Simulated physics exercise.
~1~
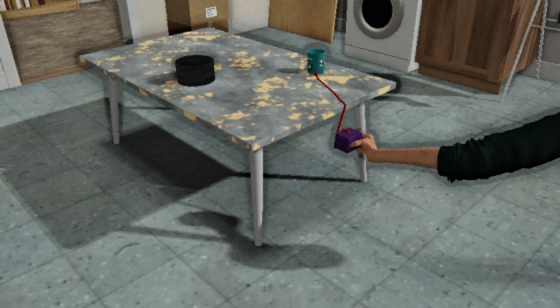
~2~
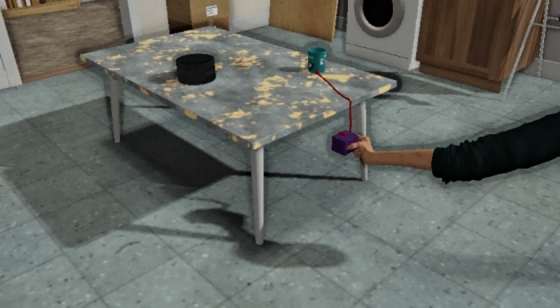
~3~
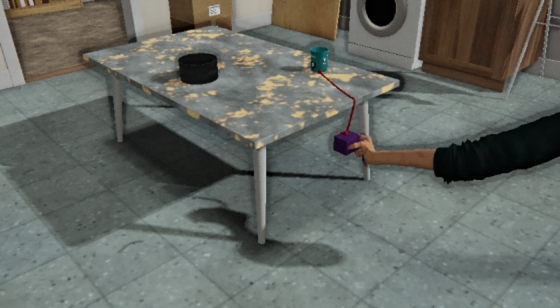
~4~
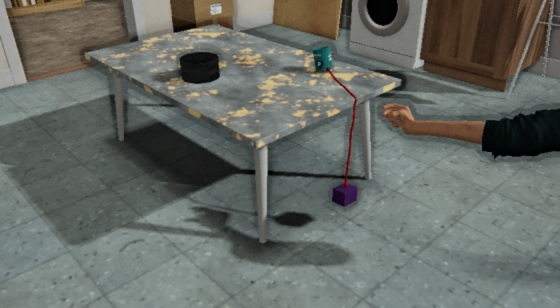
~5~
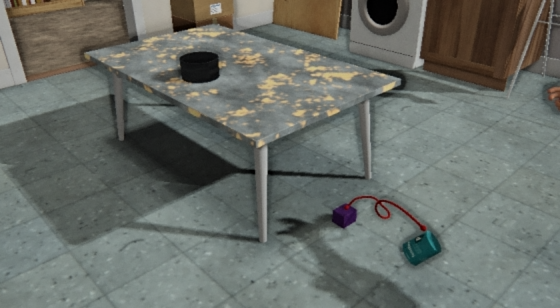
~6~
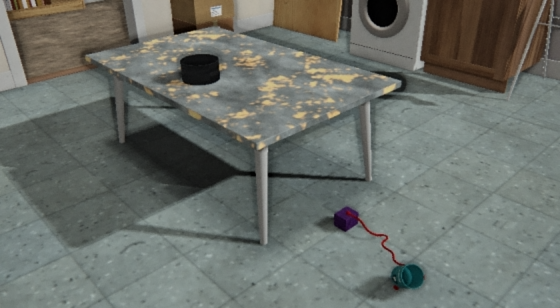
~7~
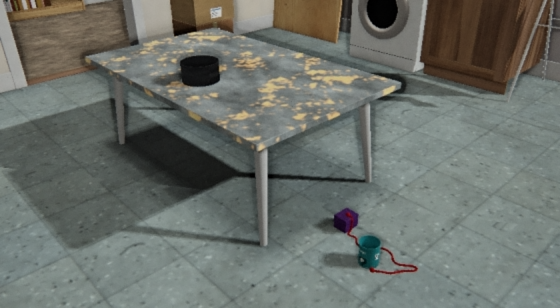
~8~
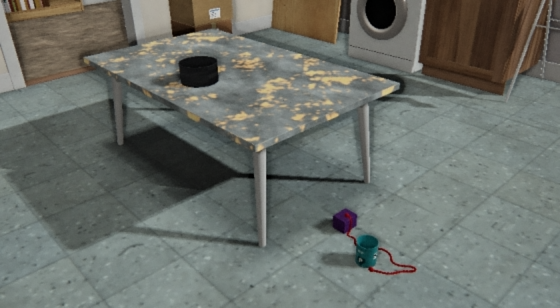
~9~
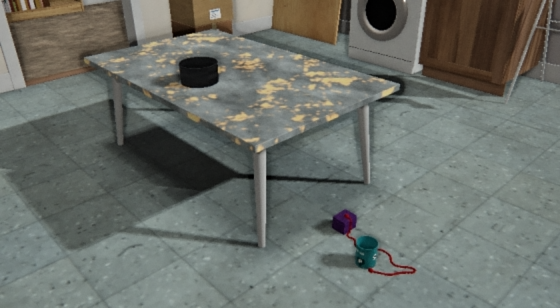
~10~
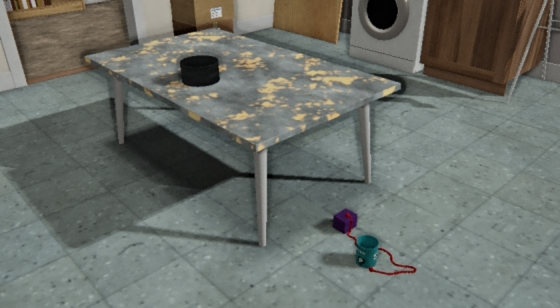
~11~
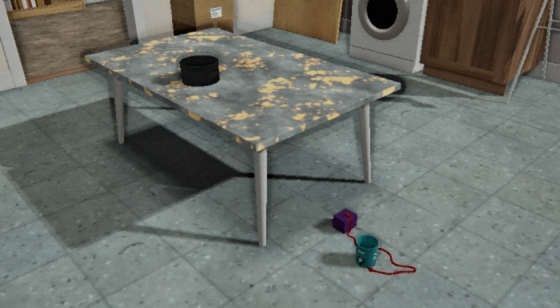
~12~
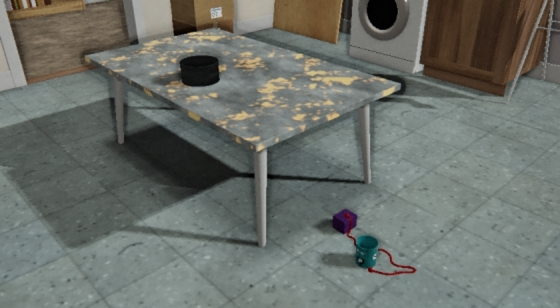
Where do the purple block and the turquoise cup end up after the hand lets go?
Both end up on the floor near the table. The block drops all the way down, and the cup is pulled over the edge by the cord.
